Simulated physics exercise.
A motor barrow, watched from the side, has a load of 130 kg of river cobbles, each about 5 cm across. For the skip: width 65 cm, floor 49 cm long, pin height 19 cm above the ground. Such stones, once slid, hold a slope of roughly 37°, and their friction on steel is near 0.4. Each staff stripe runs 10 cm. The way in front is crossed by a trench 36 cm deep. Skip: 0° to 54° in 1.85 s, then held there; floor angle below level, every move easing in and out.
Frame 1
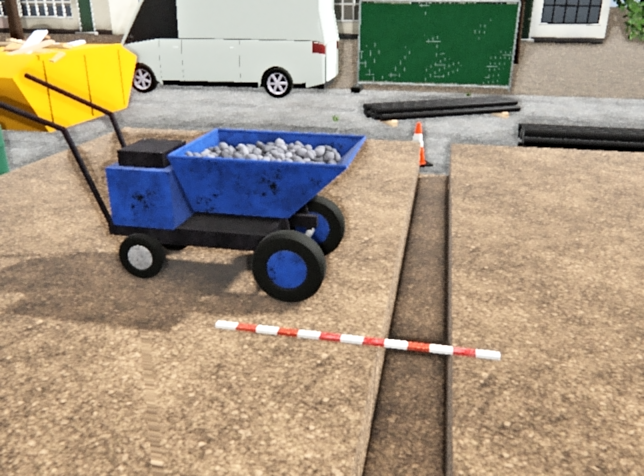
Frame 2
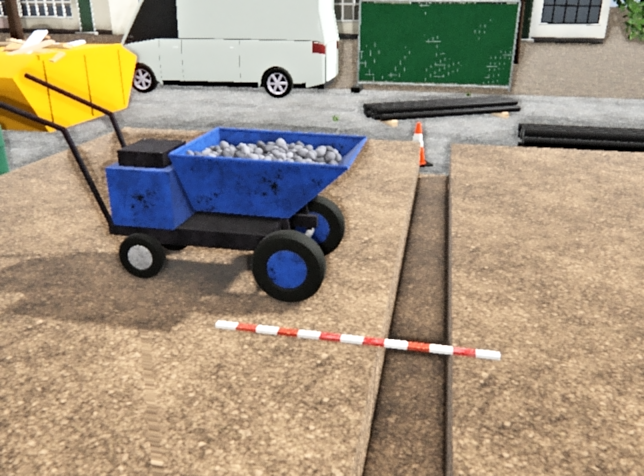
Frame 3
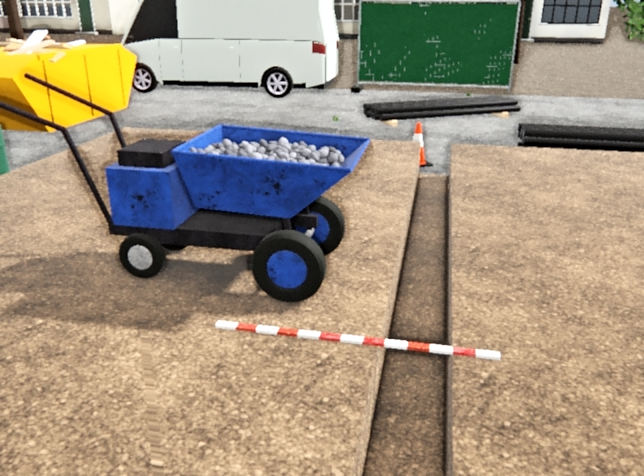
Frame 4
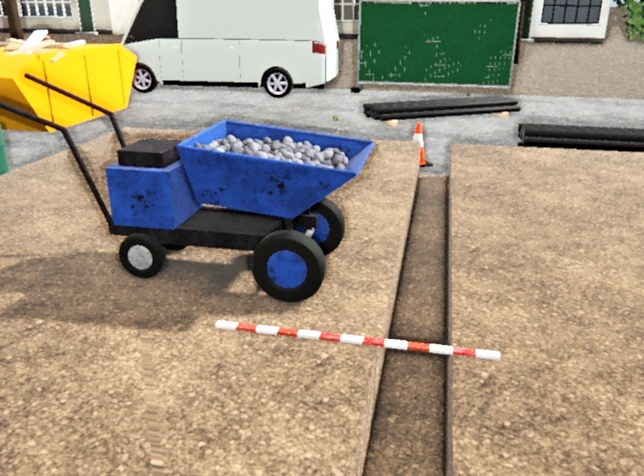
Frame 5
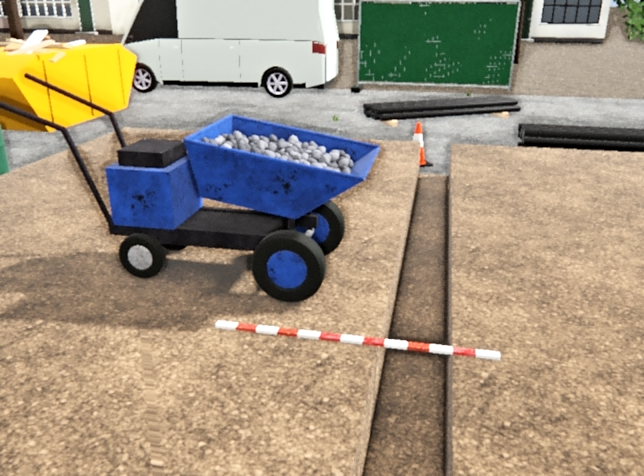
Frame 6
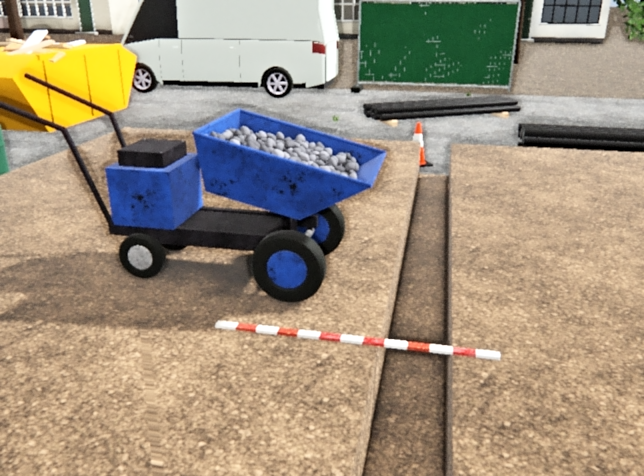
In the video, a blue motor barrow loaded with grey stones stands on brown ground beside a narrow trench and a red-and-white staff, and its skip tilts gradually forward to the right while the wheels stay still.
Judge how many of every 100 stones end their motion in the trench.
I would put it near 65 out of 100.
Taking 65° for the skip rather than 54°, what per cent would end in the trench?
It would be close to 75 percent.
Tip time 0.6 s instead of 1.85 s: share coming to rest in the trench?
Estimate: About 45 %.
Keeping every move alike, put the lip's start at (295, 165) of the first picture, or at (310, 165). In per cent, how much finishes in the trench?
First spot about 65, second spot about 75 per cent.
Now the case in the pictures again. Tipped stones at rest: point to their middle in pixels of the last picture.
The stones end up centred near (428, 331).
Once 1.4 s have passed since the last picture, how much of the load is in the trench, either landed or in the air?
By that moment, roughly 15 per cent of the load.
Then, 0.8 s after the last picture the floor is at 46°, 100 % in the skip; the foremost stones are at (400, 222).
Then, 1.4 s after the last picture the floor is at 54°, 84 % in the skip, 15 % in the trench, 1 % past the trench; the foremost stones are at (467, 300).
Then, 1.7 s after the last picture the floor is at 54°, 62 % in the skip, 28 % in the trench, 10 % past the trench; the foremost stones are at (520, 301).
Then, 3.7 s after the last picture the floor is at 54°, 22 % in the skip, 65 % in the trench, 13 % past the trench; the foremost stones are at (574, 301).
